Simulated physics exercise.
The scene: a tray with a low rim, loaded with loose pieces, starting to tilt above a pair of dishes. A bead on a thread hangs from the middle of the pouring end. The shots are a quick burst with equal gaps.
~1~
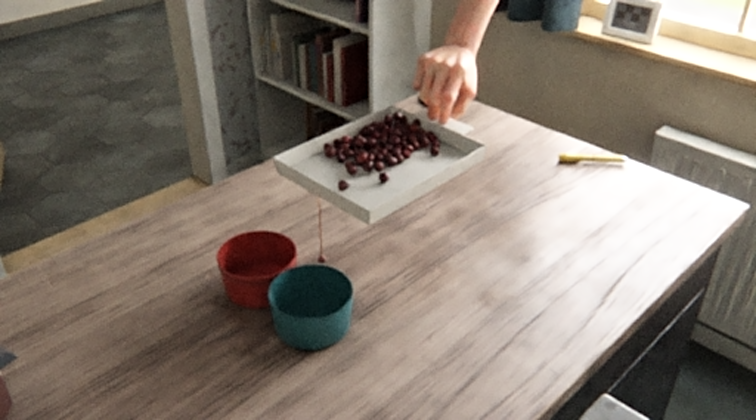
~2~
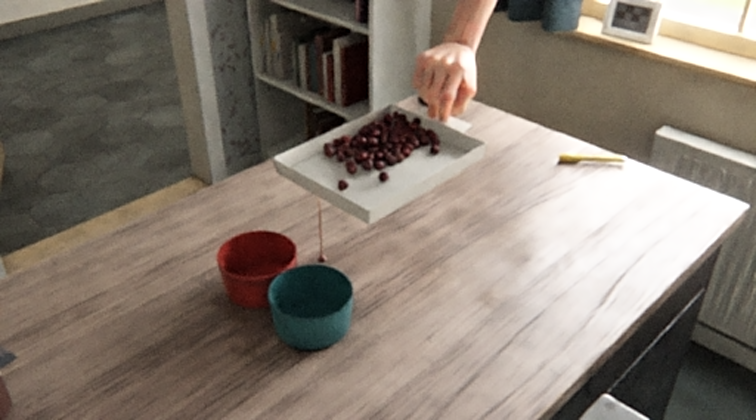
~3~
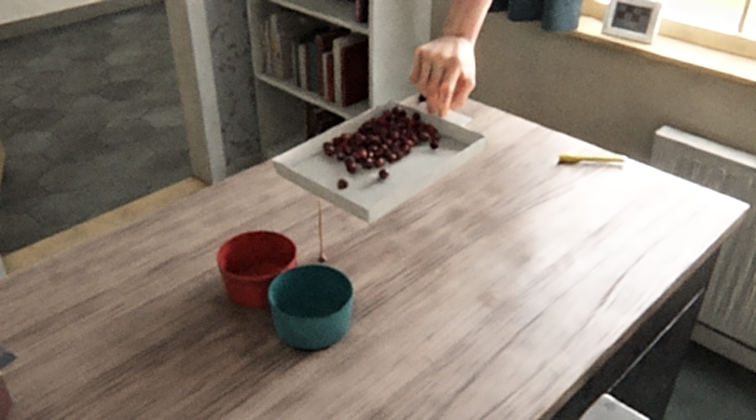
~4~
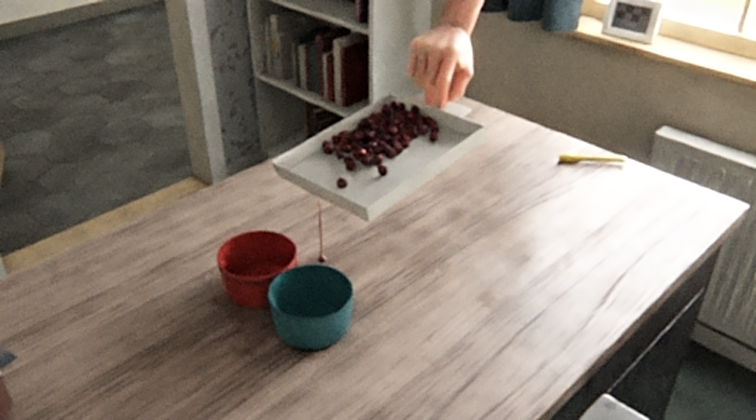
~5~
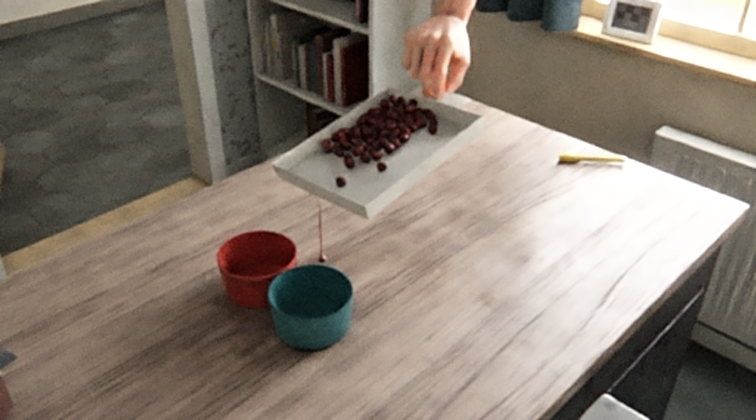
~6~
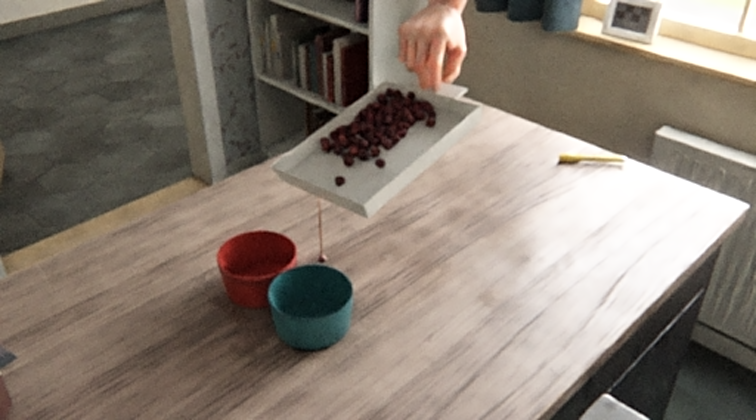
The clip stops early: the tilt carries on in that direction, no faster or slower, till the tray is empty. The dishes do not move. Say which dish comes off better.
The left one ends fuller.
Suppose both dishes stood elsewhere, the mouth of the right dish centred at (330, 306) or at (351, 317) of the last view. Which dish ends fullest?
First the left dish, then the left-hand dish.
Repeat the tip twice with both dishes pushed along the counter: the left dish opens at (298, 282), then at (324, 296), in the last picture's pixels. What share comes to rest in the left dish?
In turn 20 and 0 in a hundred.
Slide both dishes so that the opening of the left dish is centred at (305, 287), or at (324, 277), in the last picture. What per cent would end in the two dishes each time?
About 20 and 10 per cent.
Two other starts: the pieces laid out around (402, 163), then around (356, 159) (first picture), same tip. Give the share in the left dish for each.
First some 70, then 80 per cent.
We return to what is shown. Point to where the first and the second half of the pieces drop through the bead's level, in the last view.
Around (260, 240) and then (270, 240).
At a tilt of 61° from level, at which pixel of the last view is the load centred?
Close to (309, 147).
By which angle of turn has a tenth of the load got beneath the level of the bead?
At about 115°.
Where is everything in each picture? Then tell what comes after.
The first picture shows corners of the pouring end at (276, 157) and (370, 209), level; middle of the load at (384, 143), dried cherries; left dish at (227, 284); right dish at (279, 325); bead on its thread at (322, 259).
The second picture shows corners of the pouring end at (276, 158) and (369, 208), level; middle of the load at (384, 142).
The third picture shows corners of the pouring end at (275, 159) and (368, 207), tipped barely, lowest at the left corner; middle of the load at (384, 138).
The fourth picture shows corners of the pouring end at (275, 161) and (367, 206), tipped a little, lowest at the left corner; middle of the load at (383, 134).
The fifth picture shows corners of the pouring end at (274, 163) and (365, 204), tipped a little, lowest at the left corner; middle of the load at (382, 129).
The sixth picture shows corners of the pouring end at (273, 165) and (363, 203), tipped clearly, lowest at the left corner; middle of the load at (380, 124); left dish at (227, 284); right dish at (279, 325).
Soon, tray tipped steeply; nearly all on the tray; a stray few in the air.
A while on, tray tipped right over; nearly all on the tray; a stray few in the left dish.
Towards the end, tray tipped past a quarter turn; a small part in the right dish; most in the left dish; a small part outside both.
Finally, tray tipped past a quarter turn; a small part in the right dish; most in the left dish; a small part outside both.
